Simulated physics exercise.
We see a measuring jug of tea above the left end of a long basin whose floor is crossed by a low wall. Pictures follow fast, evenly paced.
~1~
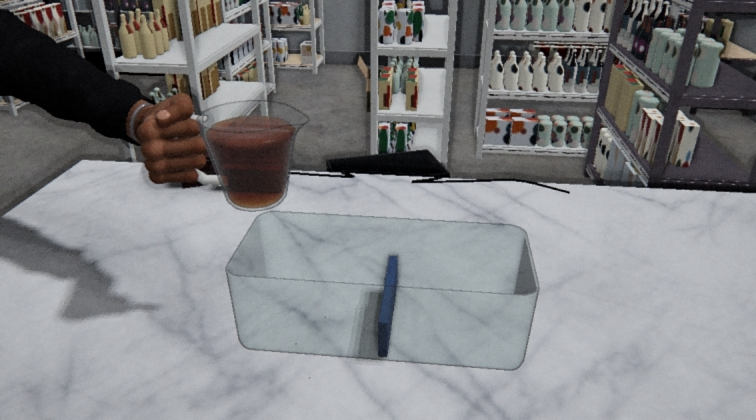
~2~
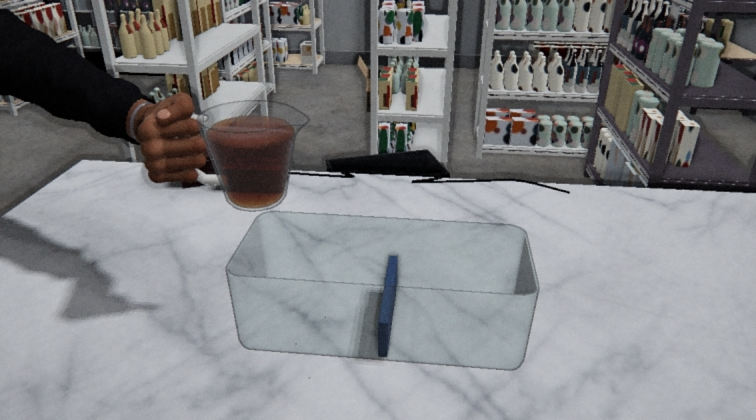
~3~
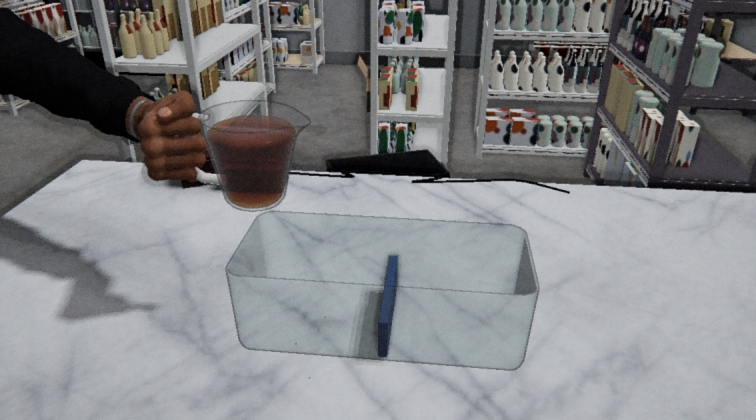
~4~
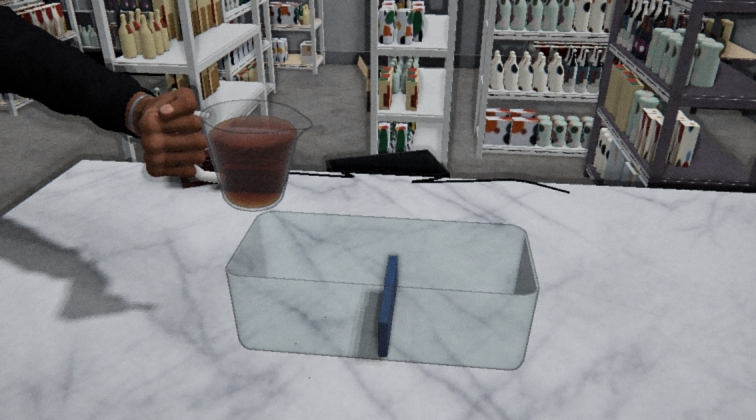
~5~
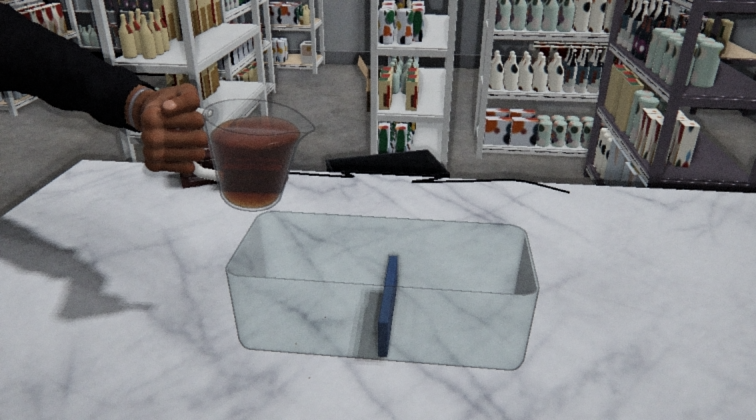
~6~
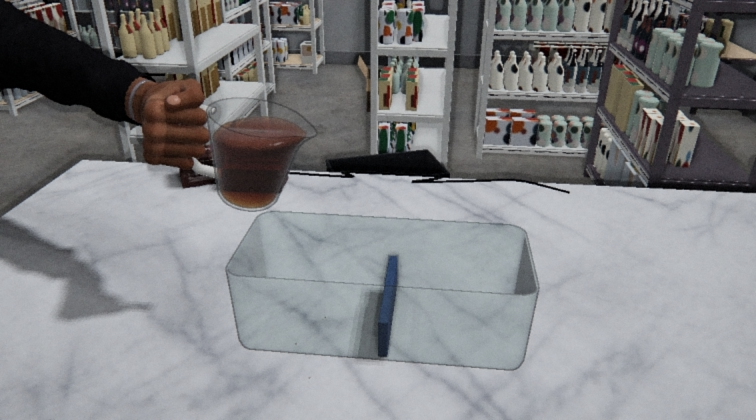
A hand holding a clear measuring jug of tea tilted it slightly to the right, slowly at first, above the left end of a long, see-through basin with a low blue wall across its floor.
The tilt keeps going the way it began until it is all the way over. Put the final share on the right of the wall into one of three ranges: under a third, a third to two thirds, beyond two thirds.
Range: Under a third.
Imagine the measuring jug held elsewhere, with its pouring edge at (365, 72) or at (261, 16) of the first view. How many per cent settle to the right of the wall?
Roughly 90 in a hundred the first time and 5 in a hundred the second.
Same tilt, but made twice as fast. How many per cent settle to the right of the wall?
I'd say close to 5 per cent.
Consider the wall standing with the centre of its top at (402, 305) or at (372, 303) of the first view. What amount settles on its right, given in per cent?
10 % and 40 %, roughly.
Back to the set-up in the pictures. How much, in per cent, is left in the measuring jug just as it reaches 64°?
Around 65 percent remains.
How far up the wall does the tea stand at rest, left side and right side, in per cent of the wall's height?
30 per cent for the left part, 0 for the right.
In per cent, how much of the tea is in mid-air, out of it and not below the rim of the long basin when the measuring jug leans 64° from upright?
20 per cent.
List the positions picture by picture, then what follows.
In the first frame, tilt 0°; pouring edge (309, 120); surface from (209, 125) to (296, 129); the long basin's rim runs from (243, 241) to (531, 259); the wall's top is at (389, 287).
In the second frame, tilt 1°; pouring edge (309, 120); surface from (210, 125) to (296, 130).
In the third frame, tilt 2°; pouring edge (310, 122); surface from (211, 124) to (296, 131).
In the fourth frame, tilt 5°; pouring edge (312, 125); surface from (213, 125) to (299, 131).
In the fifth frame, tilt 8°; pouring edge (315, 129); surface from (215, 126) to (302, 132).
In the sixth frame, tilt 13°; pouring edge (317, 134); surface from (217, 127) to (307, 132).
A moment on, the measuring jug is tipped part way and 66 per cent is still to pour, 15 is left of the wall and 1 right of it.
Next, the measuring jug is tipped right over and 10 per cent is still to pour, 80 is left of the wall and 2 right of it.
Then the measuring jug is tipped right over and 0 per cent is still to pour, 95 is left of the wall and 4 right of it.
Later the measuring jug is tipped right over and 0 per cent is still to pour, 95 is left of the wall and 4 right of it.
At rest 95 per cent lies left of the wall, 4 right of it and 1 outside.
